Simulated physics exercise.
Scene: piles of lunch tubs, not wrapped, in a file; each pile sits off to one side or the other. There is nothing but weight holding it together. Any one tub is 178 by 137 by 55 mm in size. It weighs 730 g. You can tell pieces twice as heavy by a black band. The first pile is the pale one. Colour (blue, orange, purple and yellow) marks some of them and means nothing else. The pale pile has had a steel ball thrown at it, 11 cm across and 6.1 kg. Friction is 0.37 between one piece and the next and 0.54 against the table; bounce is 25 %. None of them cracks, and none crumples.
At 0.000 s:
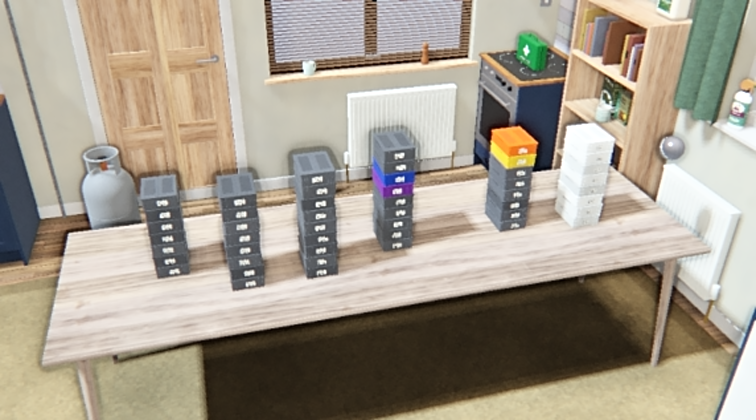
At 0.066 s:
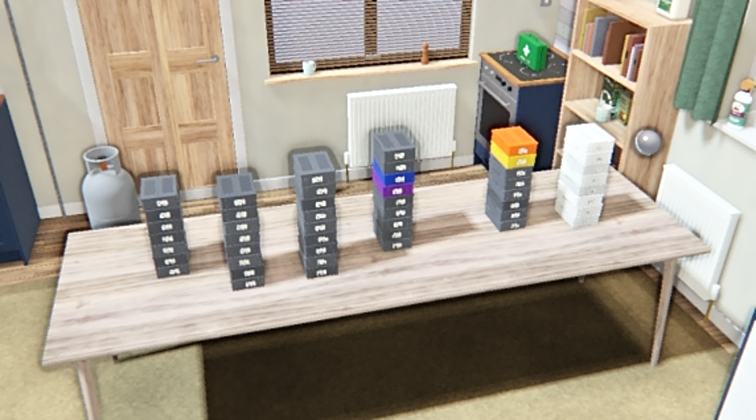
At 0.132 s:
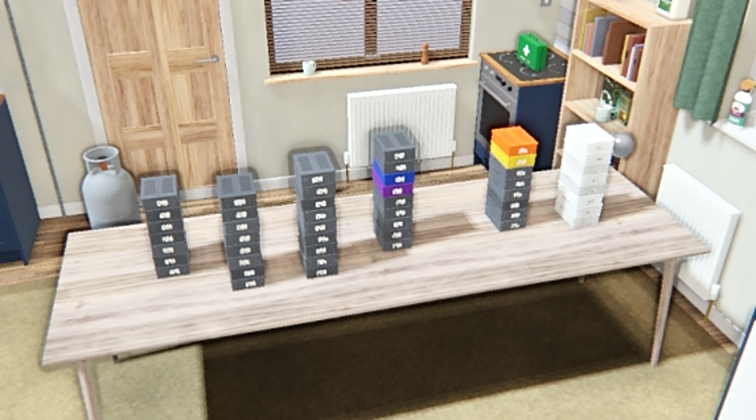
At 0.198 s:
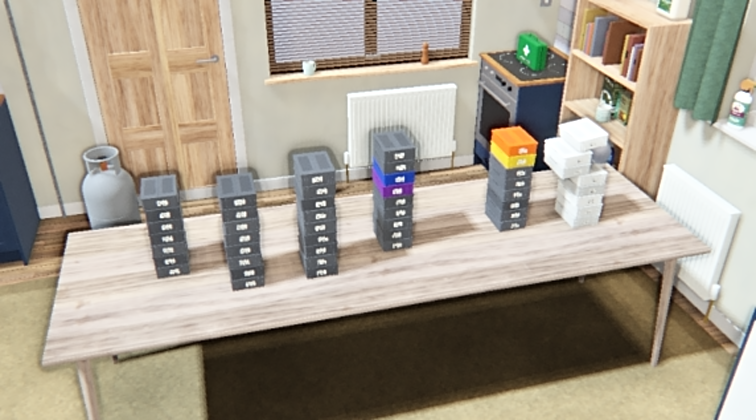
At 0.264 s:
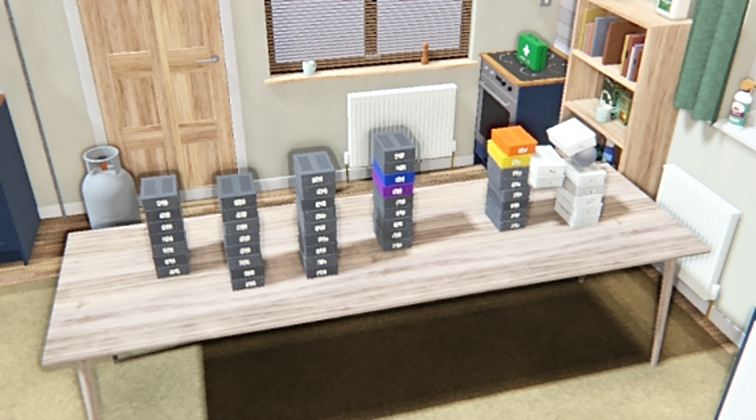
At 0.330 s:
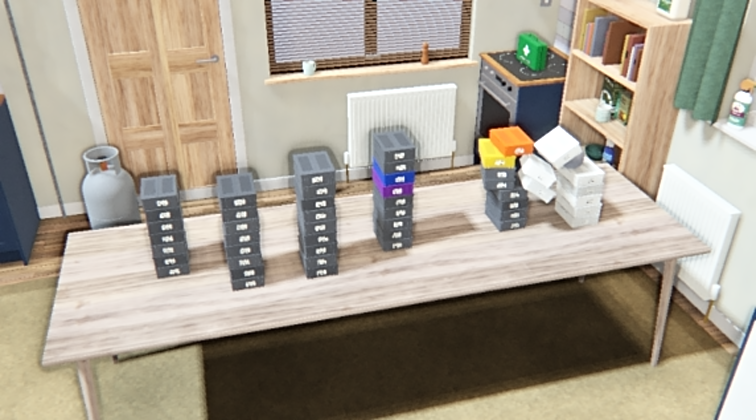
To begin with, a grey ball moves left through the air toward the pale pile of tubs at the right of a wooden table. It strikes the pile, knocking its upper tubs askew and leftward, and then the yellow and orange tubs on the neighbouring pile shift left, while the other dark piles stay still.
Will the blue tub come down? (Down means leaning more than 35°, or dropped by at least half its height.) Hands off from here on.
It holds.
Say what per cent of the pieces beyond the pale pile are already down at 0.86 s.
15 %.
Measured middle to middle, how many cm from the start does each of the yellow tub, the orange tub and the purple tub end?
Here yellow ends up 62 centimetres away, orange 64 centimetres and purple 0 centimetres.
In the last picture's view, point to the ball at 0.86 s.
Position: About (545, 209).
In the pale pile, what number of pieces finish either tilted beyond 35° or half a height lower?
The total comes to 3.
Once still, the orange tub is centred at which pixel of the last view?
I'd say its middle settles close to (451, 267).
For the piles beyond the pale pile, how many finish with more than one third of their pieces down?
Total count: 1.
After 0.56 s, 3 of the pale pile down; none of the 41 other tubs down, 7 disturbed; blue tub unmoved; orange tub leaning 6°.
After 0.86 s, 3 of the pale pile down; 7 of the 41 other tubs down; blue tub unmoved; yellow tub leaning 54°, 20 cm lower.
At rest (2.5 s), 3 of the pale pile down; 7 of the 41 other tubs down; blue tub unmoved; orange tub upside down; yellow tub on its side. As the last picture would show them, middles, blue tub near (393, 170), orange tub near (451, 267).
